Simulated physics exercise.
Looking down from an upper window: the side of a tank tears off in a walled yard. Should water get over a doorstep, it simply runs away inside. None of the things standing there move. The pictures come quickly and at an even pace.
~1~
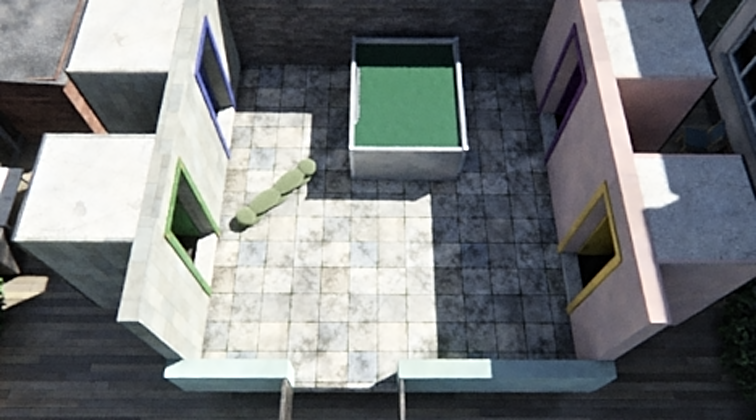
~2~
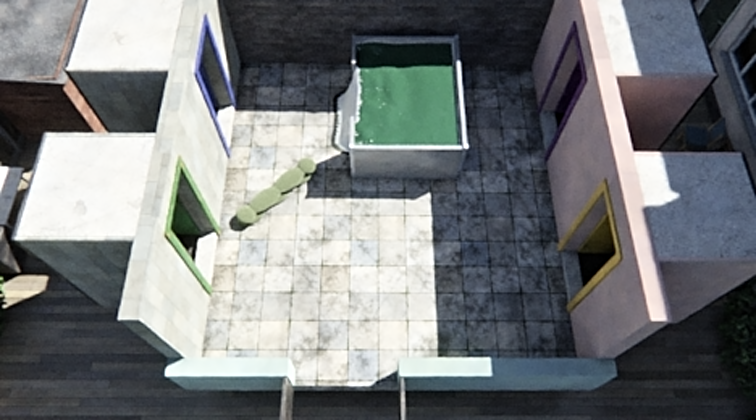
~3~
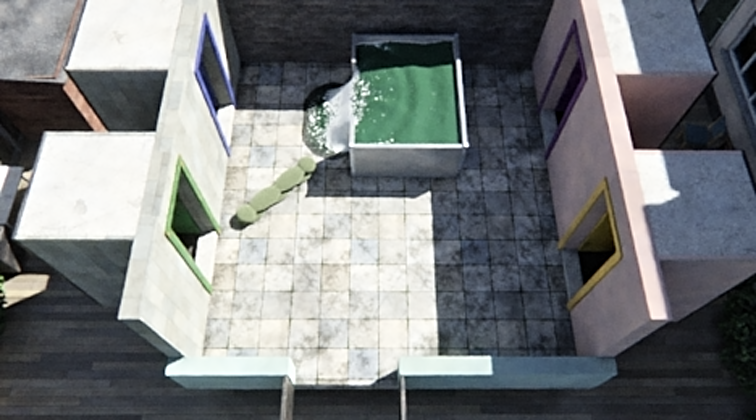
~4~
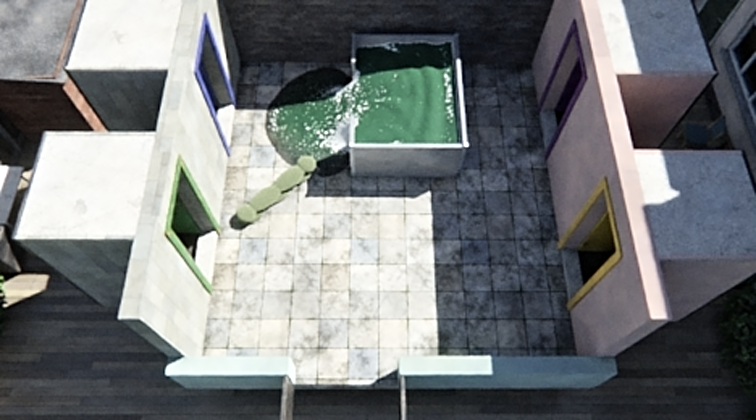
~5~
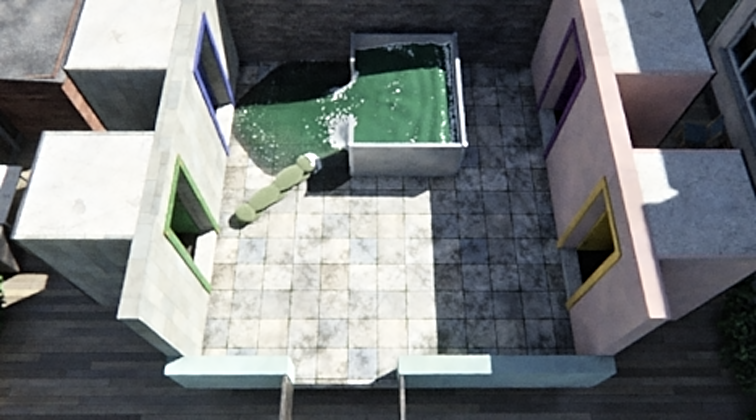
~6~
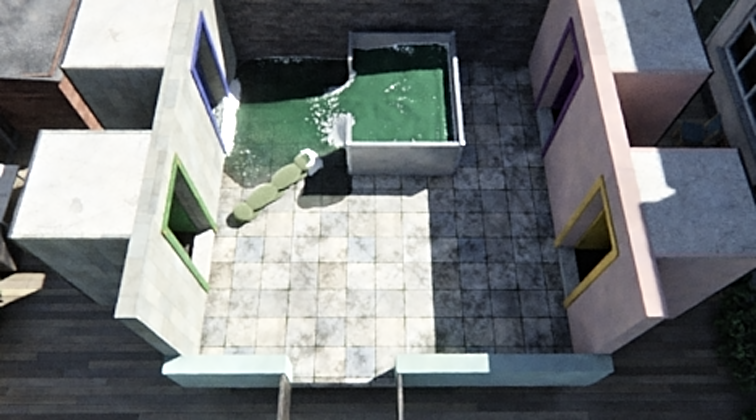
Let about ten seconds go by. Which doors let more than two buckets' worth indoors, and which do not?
One by one: The yellow door will most likely keep inside the limit; the purple door will most likely keep inside the limit; the blue door will most likely go past the limit; the green door will most likely keep inside the limit.
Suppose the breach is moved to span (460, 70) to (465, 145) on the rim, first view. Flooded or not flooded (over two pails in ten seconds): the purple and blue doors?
In short: Purple floods; blue is under.
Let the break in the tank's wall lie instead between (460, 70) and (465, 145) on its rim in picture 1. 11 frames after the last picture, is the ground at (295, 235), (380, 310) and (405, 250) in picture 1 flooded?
In turn: Clear, dry, dry.
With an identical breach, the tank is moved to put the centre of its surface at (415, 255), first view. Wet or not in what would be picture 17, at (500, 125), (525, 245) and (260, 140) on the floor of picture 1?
In order: Untouched, untouched, submerged.
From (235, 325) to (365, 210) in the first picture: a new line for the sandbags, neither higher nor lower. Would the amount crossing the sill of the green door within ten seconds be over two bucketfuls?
Note - green door: Beyond limit.
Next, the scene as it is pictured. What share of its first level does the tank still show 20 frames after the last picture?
I make it 34 per cent.
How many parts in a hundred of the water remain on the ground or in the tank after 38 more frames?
82 per cent.
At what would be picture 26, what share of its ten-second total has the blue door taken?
Around 75 in a hundred.
A moment on, water covers 25 % of the floor; the yellow door not reached, the purple door not reached, the blue door far over two buckets in, the green door wet at the sill, nothing in.
Next, water covers 30 % of the floor; the yellow door not reached, the purple door not reached, the blue door far over two buckets in, the green door wet at the sill, nothing in.
Then, water covers 50 % of the floor; the yellow door not reached, the purple door not reached, the blue door far over two buckets in, the green door wet at the sill, nothing in.
Later, water covers 80 % of the floor; the yellow door not reached, the purple door wet at the sill, nothing in, the blue door far over two buckets in, the green door wet at the sill, nothing in.
In the end, water covers 90 % of the floor; the yellow door under two buckets in, the purple door wet at the sill, nothing in, the blue door far over two buckets in, the green door wet at the sill, nothing in.
